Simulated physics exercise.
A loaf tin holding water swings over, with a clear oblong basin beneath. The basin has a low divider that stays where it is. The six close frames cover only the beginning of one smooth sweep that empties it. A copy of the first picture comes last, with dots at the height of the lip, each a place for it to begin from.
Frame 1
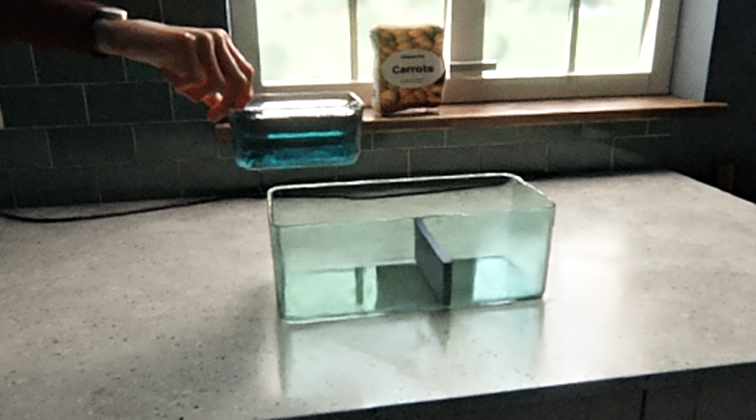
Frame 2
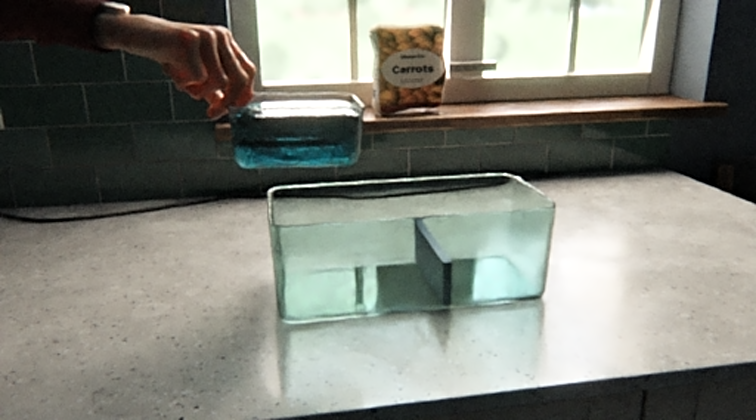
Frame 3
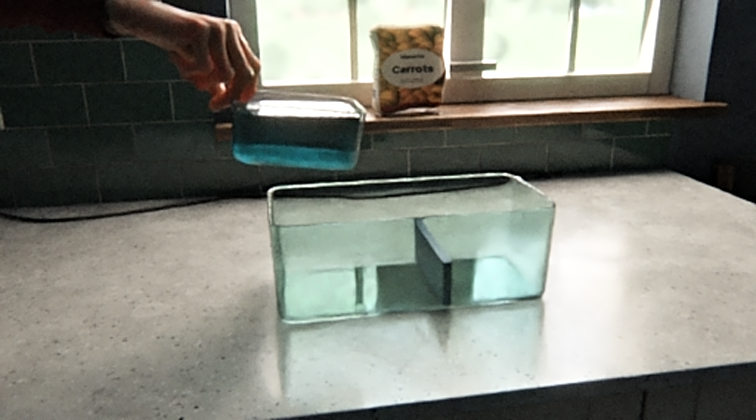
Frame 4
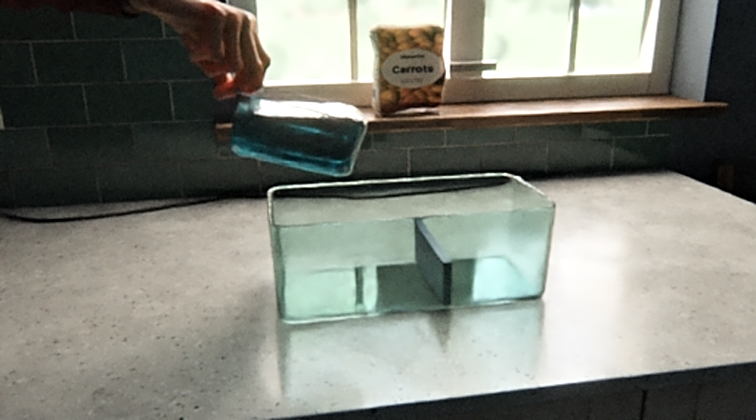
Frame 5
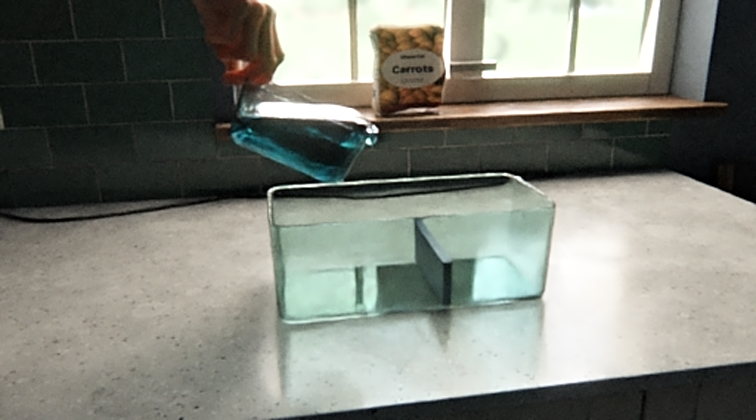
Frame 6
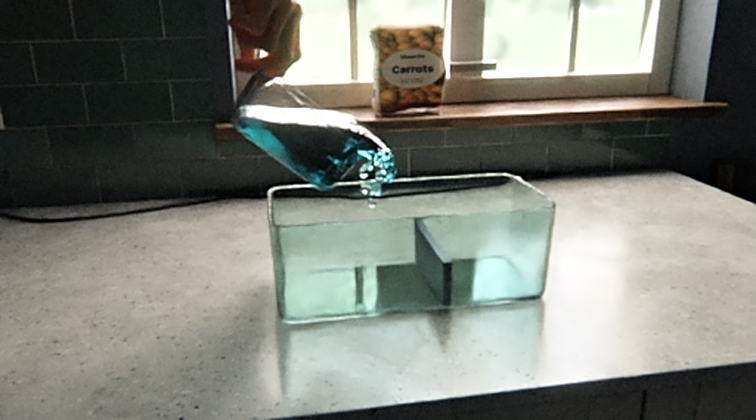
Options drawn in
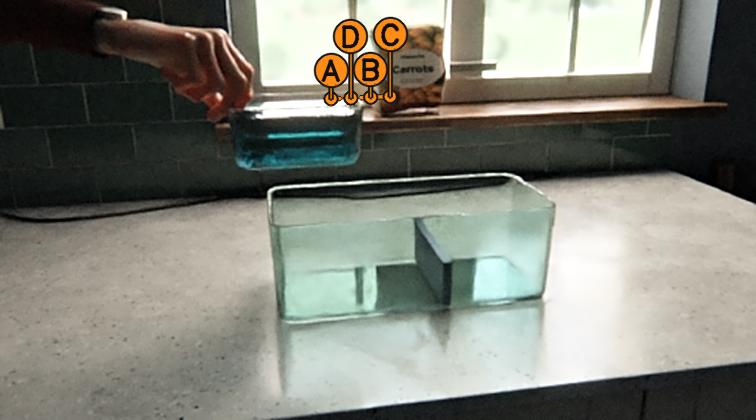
A hand tilting a small clear container of blue water rightward until water pours over its lip above a clear, divided basin.
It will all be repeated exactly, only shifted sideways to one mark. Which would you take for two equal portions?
C beats the others.
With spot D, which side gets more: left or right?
The left one.
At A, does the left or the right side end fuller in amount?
More ends on the left.
In orange, A at (331, 98); B at (370, 97); C at (390, 96); D at (350, 98).
For spot A, about 95 % ends left of the wall and 4 % right of it.
For spot B, about 80 % ends left of the wall and 17 % right of it; 4 % is lost outside.
For spot C, about 49 % ends left of the wall and 50 % right of it.
For spot D, about 95 % ends left of the wall and 3 % right of it.
